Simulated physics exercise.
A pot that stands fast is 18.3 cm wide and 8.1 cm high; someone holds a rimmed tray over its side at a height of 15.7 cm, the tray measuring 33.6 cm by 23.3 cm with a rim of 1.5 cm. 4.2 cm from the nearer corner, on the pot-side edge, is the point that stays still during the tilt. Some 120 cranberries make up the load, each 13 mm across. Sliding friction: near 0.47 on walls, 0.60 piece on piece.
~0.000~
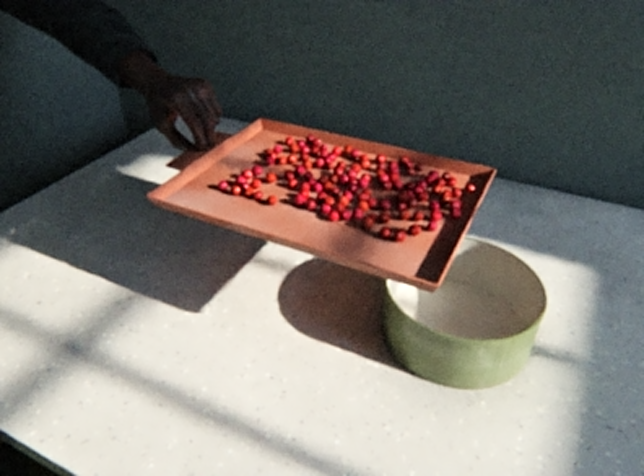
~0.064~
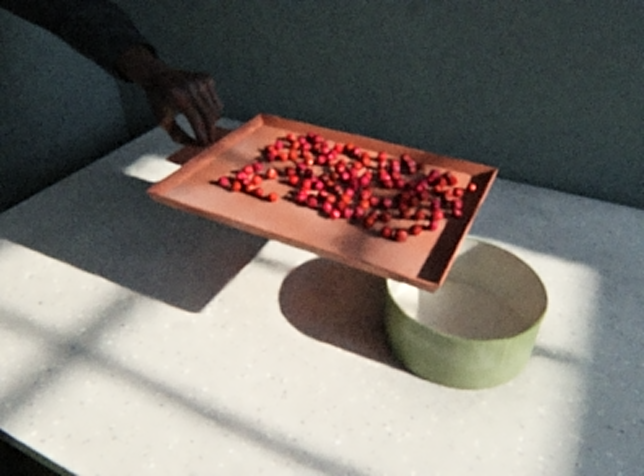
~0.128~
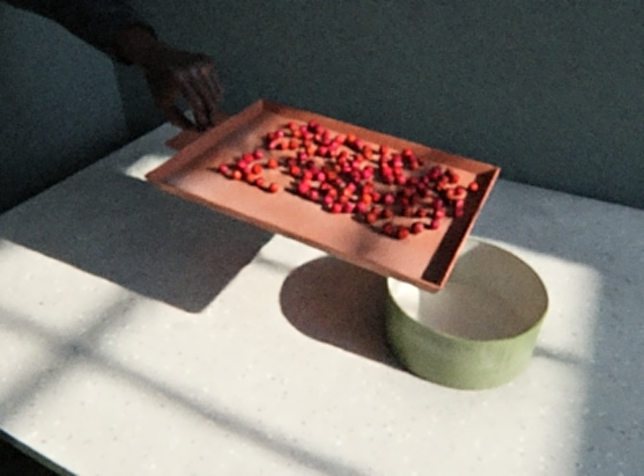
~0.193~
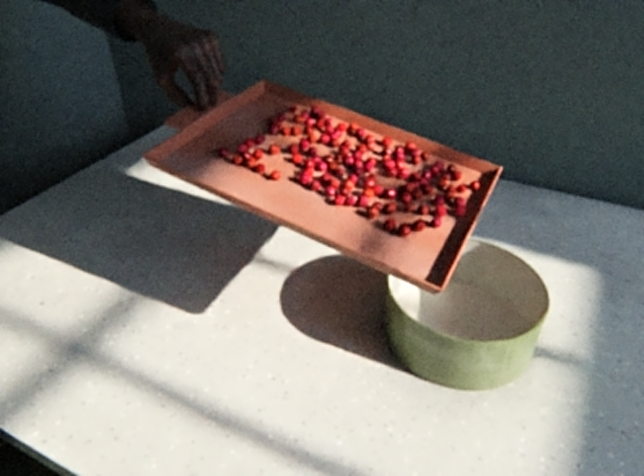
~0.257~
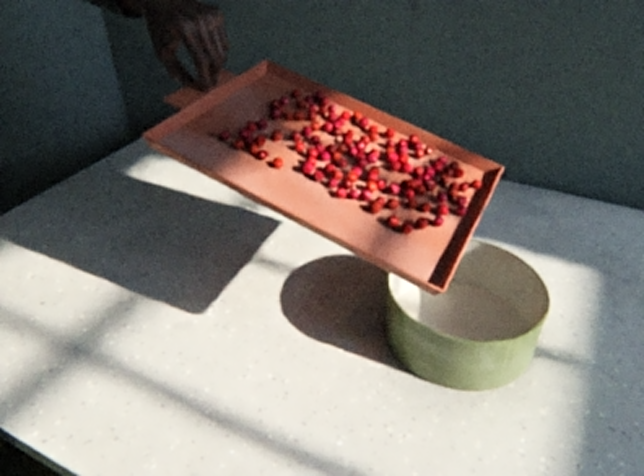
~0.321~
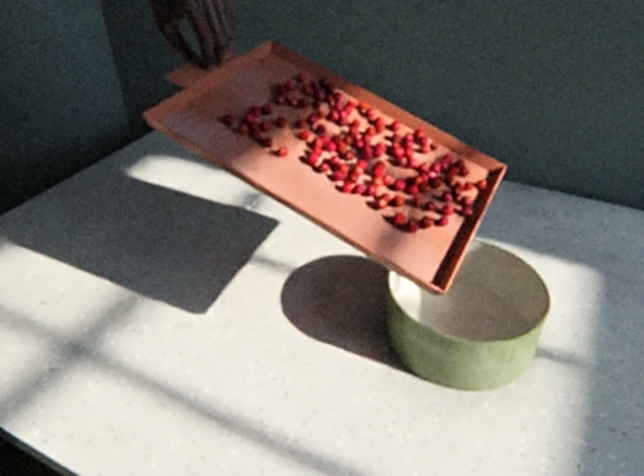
A hand raises the left end of a reddish tray of red berries beside a green pot.
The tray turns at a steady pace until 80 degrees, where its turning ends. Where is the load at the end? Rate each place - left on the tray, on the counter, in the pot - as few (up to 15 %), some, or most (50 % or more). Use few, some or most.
Tray: Few; counter: Some; pot: Most.
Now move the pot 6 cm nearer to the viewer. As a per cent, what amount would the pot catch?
70 per cent.
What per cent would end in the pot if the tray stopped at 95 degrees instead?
In that case some 65 per cent.
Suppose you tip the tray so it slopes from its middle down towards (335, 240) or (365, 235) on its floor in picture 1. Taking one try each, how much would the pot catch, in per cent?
I'd put it at about 0 per cent for the first tilt and about 5 per cent for the second.
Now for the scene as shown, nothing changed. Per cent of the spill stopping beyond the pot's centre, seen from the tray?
I'd put it close to 100 per cent.
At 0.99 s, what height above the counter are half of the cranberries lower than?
Around 18 cm up.
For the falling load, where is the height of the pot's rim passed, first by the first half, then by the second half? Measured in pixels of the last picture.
At roughly (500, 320) first, later on at (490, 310).
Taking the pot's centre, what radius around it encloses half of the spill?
About 16 cm from the centre.
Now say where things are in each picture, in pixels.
Tray tilt 0 degrees, front corners at (153, 194) and (434, 280); middle of the pieces at (352, 183); pot at (464, 282), in the first frame.
Tray tilt 1 degrees, front corners at (153, 189) and (435, 281); middle of the pieces at (353, 181), in the second frame.
Tray tilt 5 degrees, front corners at (152, 175) and (437, 282), lowest corner right front; middle of the pieces at (355, 174), in the third frame.
Tray tilt 10 degrees, front corners at (150, 155) and (439, 283), lowest corner right front; middle of the pieces at (357, 165), in the fourth frame.
Tray tilt 14 degrees, front corners at (150, 135) and (440, 285), lowest corner right front; middle of the pieces at (360, 157), in the fifth frame.
Tray tilt 19 degrees, front corners at (151, 114) and (441, 286), lowest corner right front; middle of the pieces at (366, 150); pot at (467, 284). Its pace works out near 75 degrees a second, in the sixth frame.
After 0.72 s, tilt 48 degrees; the tray holds 100 %, the pot 0 %.
After 0.99 s, tilt 68 degrees; the tray holds 75 %, the pot 10 %.
Then, at 1.37 s, tilt 80 degrees; the tray holds 30 %, the pot 30 %.
At rest (2.2 s), tray 0 %, counter 35 %, pot 65 %.
